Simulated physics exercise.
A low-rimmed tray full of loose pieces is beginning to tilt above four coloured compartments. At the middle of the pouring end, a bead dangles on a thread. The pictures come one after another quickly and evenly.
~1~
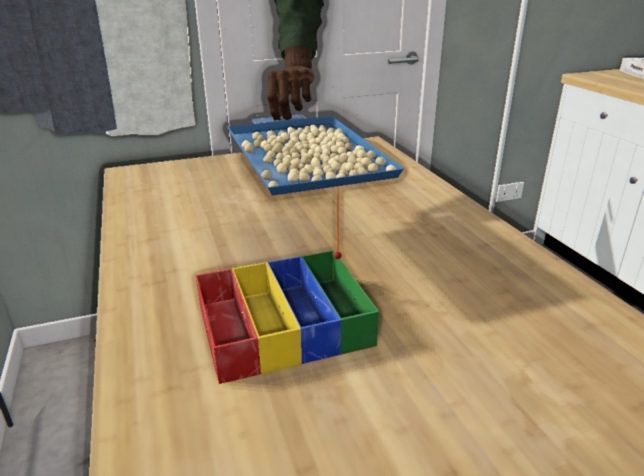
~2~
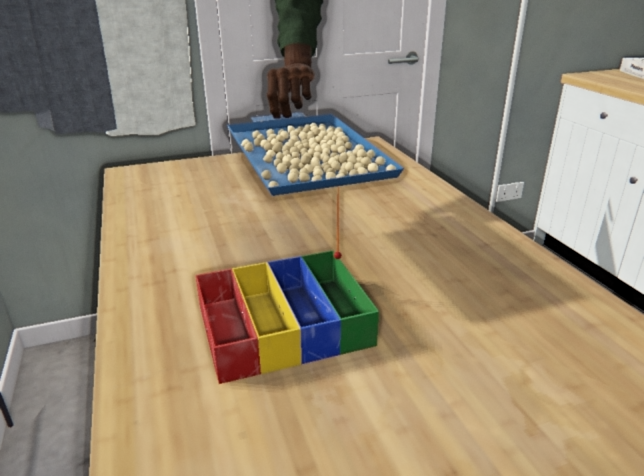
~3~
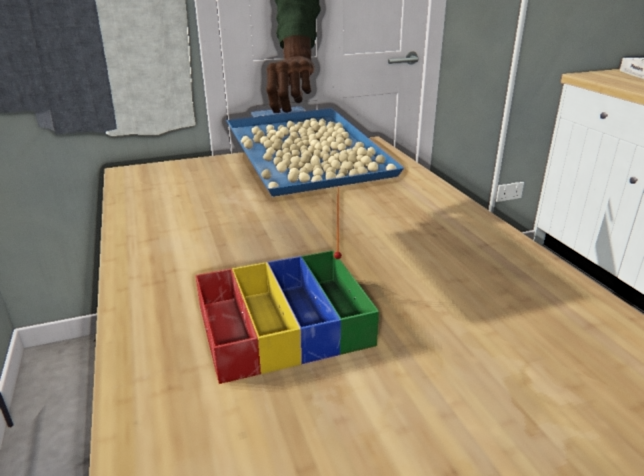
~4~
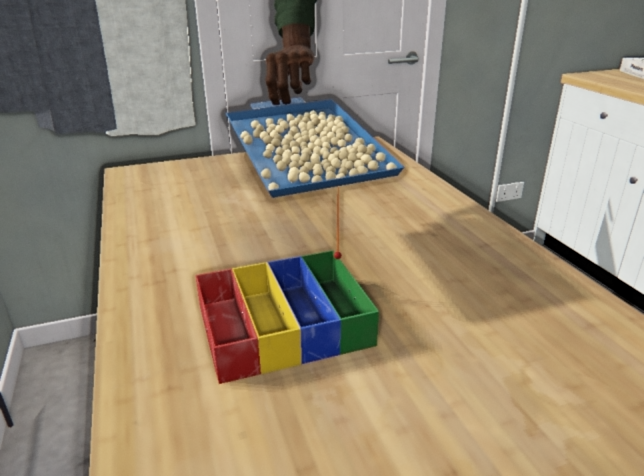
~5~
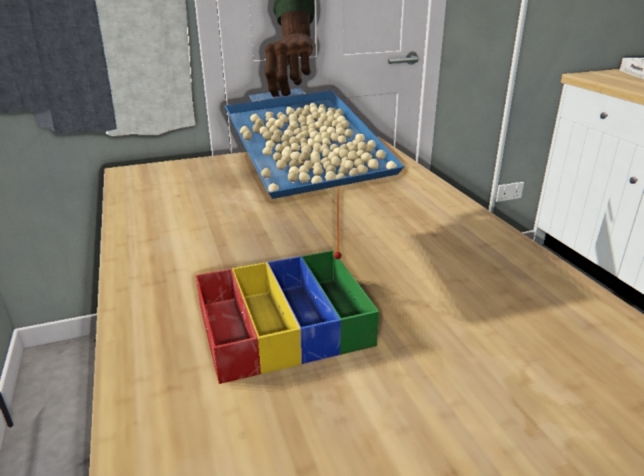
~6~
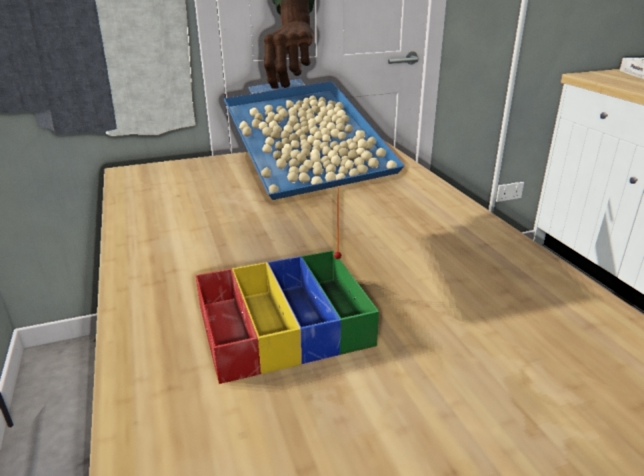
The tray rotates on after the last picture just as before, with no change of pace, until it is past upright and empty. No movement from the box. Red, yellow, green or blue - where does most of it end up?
Most of it ends up in blue.
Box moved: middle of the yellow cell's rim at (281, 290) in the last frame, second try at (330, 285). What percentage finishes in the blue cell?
You'd end up with around 30 per cent and then around 10 per cent.
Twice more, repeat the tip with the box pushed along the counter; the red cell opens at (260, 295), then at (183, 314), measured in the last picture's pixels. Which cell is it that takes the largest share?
The first position gives that yellow cell, and the second gives green.
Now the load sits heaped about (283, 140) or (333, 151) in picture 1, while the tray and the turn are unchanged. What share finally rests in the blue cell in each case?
Roughly 40 per cent, then roughly 30 per cent.
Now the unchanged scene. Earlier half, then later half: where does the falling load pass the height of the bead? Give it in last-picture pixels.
Early-half point (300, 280); late-half point (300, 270).
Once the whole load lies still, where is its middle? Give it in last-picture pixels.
At about (306, 323), give or take.
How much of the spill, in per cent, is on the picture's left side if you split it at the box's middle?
It comes to near 0 percent of the spill.
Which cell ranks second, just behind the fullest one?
It's yellow.
Soon, tray tipped steeply; nearly all on the tray; a stray few in the blue cell; a stray few falling or outside the box.
A while on, tray tipped right over; about a third in the blue cell; about a quarter in the yellow cell; about a quarter in the green cell; a stray few in the red cell; a small part falling or outside the box.
Towards the end, tray tipped past a quarter turn; about half in the blue cell; about a quarter in the yellow cell; about a quarter in the green cell; a stray few in the red cell; a small part falling or outside the box.
Finally, tray tipped past a quarter turn; about half in the blue cell; about a quarter in the yellow cell; about a quarter in the green cell; a stray few in the red cell; a small part outside the box.
